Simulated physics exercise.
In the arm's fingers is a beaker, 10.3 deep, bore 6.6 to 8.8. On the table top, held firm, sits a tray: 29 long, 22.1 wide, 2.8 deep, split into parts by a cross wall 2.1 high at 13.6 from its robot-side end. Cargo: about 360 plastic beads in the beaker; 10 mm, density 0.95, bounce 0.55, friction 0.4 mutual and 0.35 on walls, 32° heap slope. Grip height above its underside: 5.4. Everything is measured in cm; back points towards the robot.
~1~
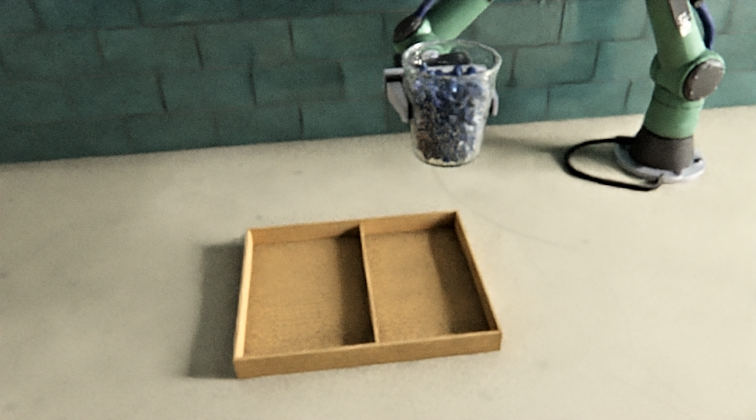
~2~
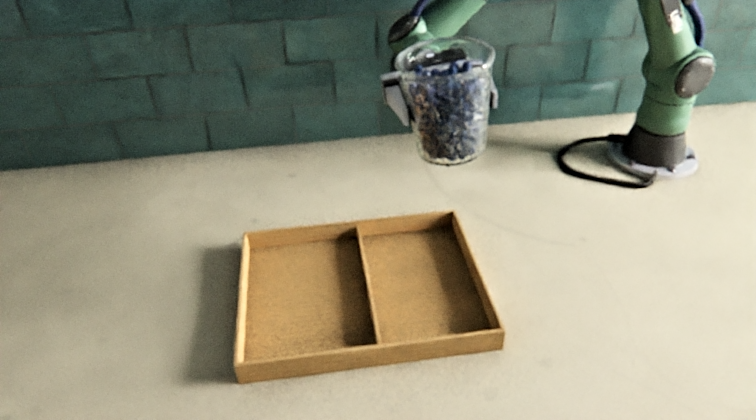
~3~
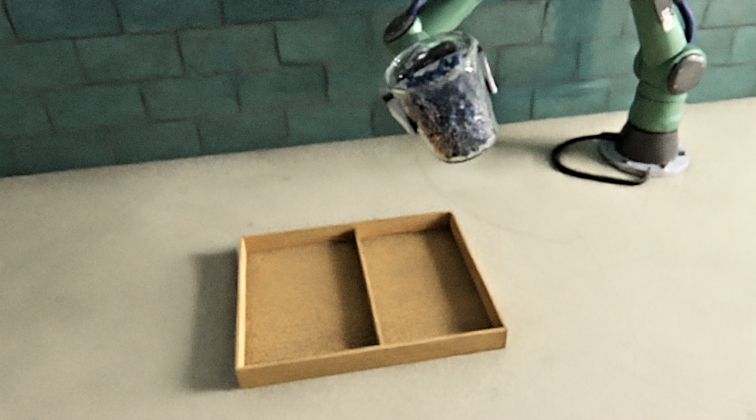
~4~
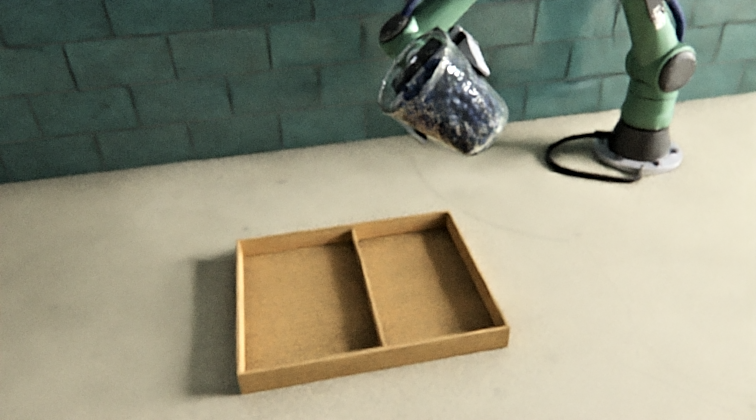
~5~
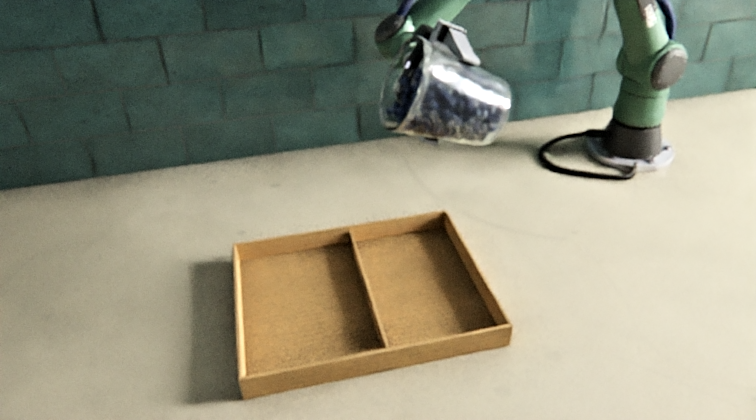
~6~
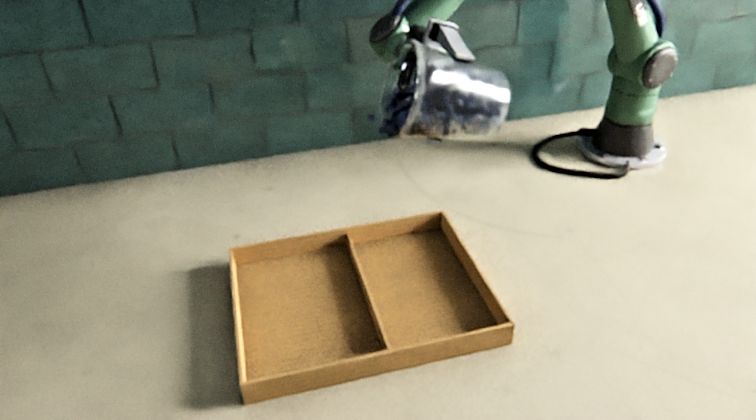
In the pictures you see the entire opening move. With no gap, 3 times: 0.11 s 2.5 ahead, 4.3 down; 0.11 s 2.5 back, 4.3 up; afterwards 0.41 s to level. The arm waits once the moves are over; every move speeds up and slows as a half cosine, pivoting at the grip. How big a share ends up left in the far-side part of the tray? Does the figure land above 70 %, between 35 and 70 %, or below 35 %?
The figure lands below 35 %.
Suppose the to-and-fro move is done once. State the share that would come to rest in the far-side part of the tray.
I'd expect something close to 10 per cent.
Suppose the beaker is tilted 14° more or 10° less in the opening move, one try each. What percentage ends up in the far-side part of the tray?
About 50 per cent for the first try and 10 per cent for the second.
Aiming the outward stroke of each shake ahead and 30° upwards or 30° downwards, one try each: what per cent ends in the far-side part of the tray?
Near 80 and 40 percent respectively.
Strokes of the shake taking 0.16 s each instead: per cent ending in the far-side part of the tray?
Estimate: Near 5 per cent.
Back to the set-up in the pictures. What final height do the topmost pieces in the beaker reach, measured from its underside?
9.0 cm.
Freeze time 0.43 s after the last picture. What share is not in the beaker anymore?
By then near 15 % is out.
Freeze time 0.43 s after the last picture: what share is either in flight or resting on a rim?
I'd put it near 8 per cent.
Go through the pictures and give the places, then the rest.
The first frame shows beaker middle at (448, 108), level; upper third of the load around (450, 91), from x 415 to 485, top at y 70; 362 in the beaker.
The second frame shows beaker middle at (448, 106), tilted 7° forward; upper third of the load around (449, 89), from x 410 to 480, top at y 65.
The third frame shows beaker middle at (448, 104), tilted 25° forward; upper third of the load around (450, 88), from x 405 to 490, top at y 60.
The fourth frame shows beaker middle at (448, 102), tilted 47° forward; upper third of the load around (451, 85), from x 405 to 500, top at y 60.
The fifth frame shows beaker middle at (448, 99), tilted 65° forward; upper third of the load around (451, 86), from x 390 to 500, top at y 65.
The sixth frame shows beaker middle at (447, 98), tilted 72° forward; upper third of the load around (457, 84), from x 370 to 500, top at y 70; 362 in the beaker.
Then, 0.43 s after the last picture, tilted 72° forward, highest piece 27 above the table; 304 in the beaker, 27 in the far-side part, 1 in the robot-side part, 30 in flight or on a rim.
Then, 0.86 s after the last picture, tilted 38° forward, highest piece 27 above the table; 260 in the beaker, 74 in the far-side part, 7 on the table or floor, 5 in the robot-side part, 16 in flight or on a rim.
Then, 1.27 s after the last picture, level, highest piece 29 above the table; 260 in the beaker, 83 in the far-side part, 13 on the table or floor, 6 in the robot-side part.
Then, 2.32 s after the last picture, level, highest piece 29 above the table; 260 in the beaker, 83 in the far-side part, 13 on the table or floor, 6 in the robot-side part.
Final count, 260 in the beaker, 83 in the far-side part, 13 on the table or floor, 6 in the robot-side part. That is 23 % in the far-side part of the tray.
